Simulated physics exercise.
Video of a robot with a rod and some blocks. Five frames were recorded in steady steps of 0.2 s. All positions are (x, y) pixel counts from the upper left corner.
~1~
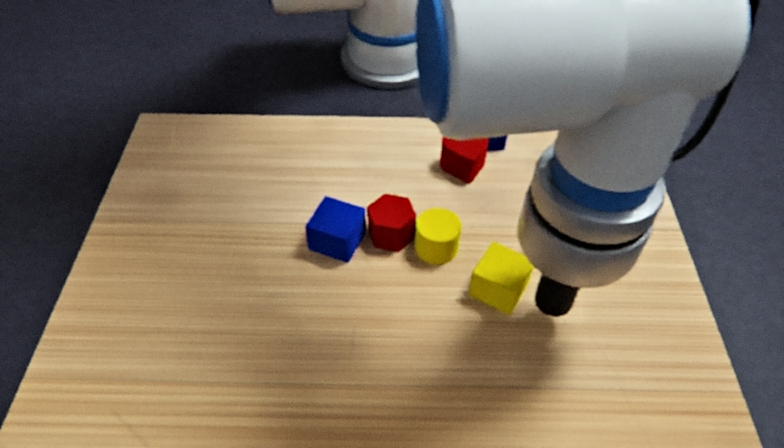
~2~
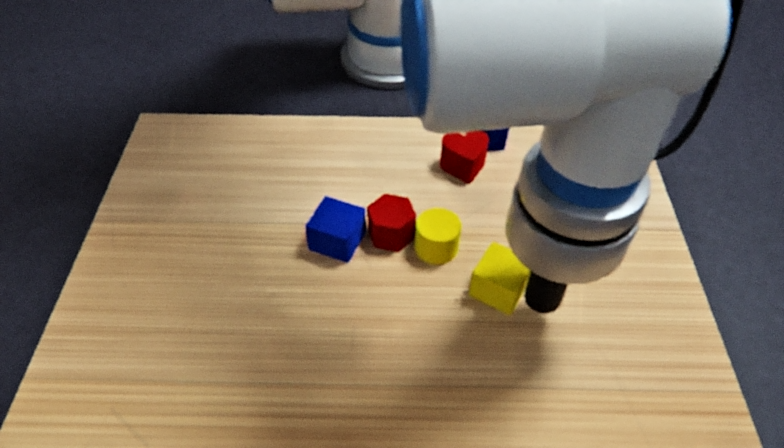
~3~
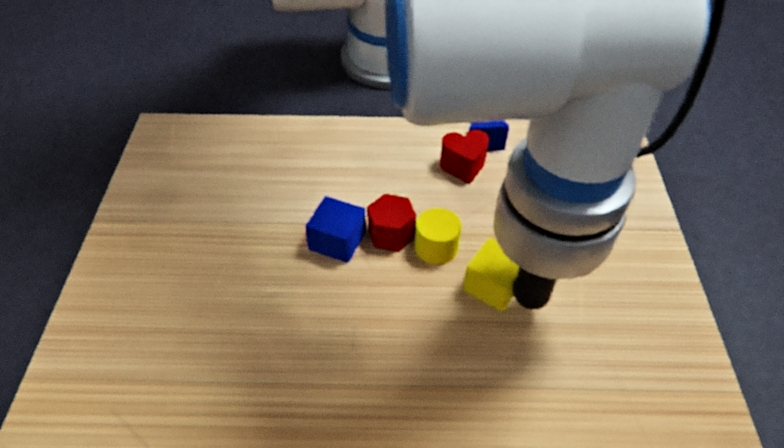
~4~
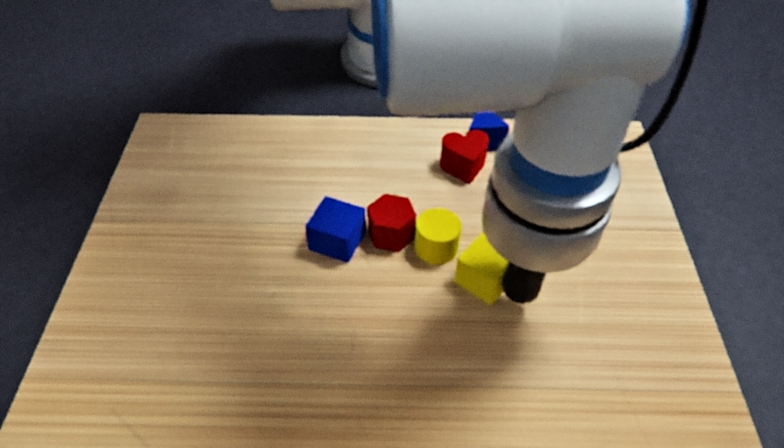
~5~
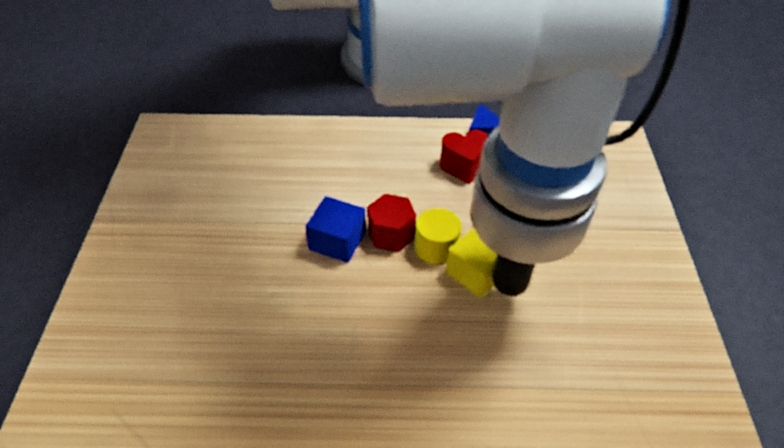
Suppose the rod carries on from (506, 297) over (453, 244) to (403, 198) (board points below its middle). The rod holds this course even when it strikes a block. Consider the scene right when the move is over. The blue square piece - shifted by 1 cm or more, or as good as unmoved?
It is not moved.
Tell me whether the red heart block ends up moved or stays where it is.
The answer is that it remains undisturbed.
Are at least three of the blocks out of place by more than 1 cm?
Yes, it checks out.
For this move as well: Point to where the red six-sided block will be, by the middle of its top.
I'd place it at (370, 189), taking the centre of its top.
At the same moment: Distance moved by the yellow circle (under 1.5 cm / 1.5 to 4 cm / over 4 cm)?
The block winds up beyond 4 cm from where it is now.
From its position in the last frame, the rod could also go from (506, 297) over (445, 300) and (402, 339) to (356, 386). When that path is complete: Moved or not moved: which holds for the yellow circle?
It shifts position.
What follows on the original path. One third of the way, rod (473, 245); red six-sided block (377, 191), turned 65° anticlockwise; yellow circle (420, 184); yellow square piece (451, 210), turned 20° clockwise.
Two thirds of the way, rod (436, 211); red six-sided block (376, 190), turned 70° anticlockwise; yellow circle (394, 153); yellow square piece (418, 178), turned 20° clockwise.
At the end, rod (404, 183); blue square piece still; red six-sided block (370, 189), turned 80° anticlockwise; yellow circle (368, 127); red heart block still; yellow square piece (386, 152), turned 15° clockwise.
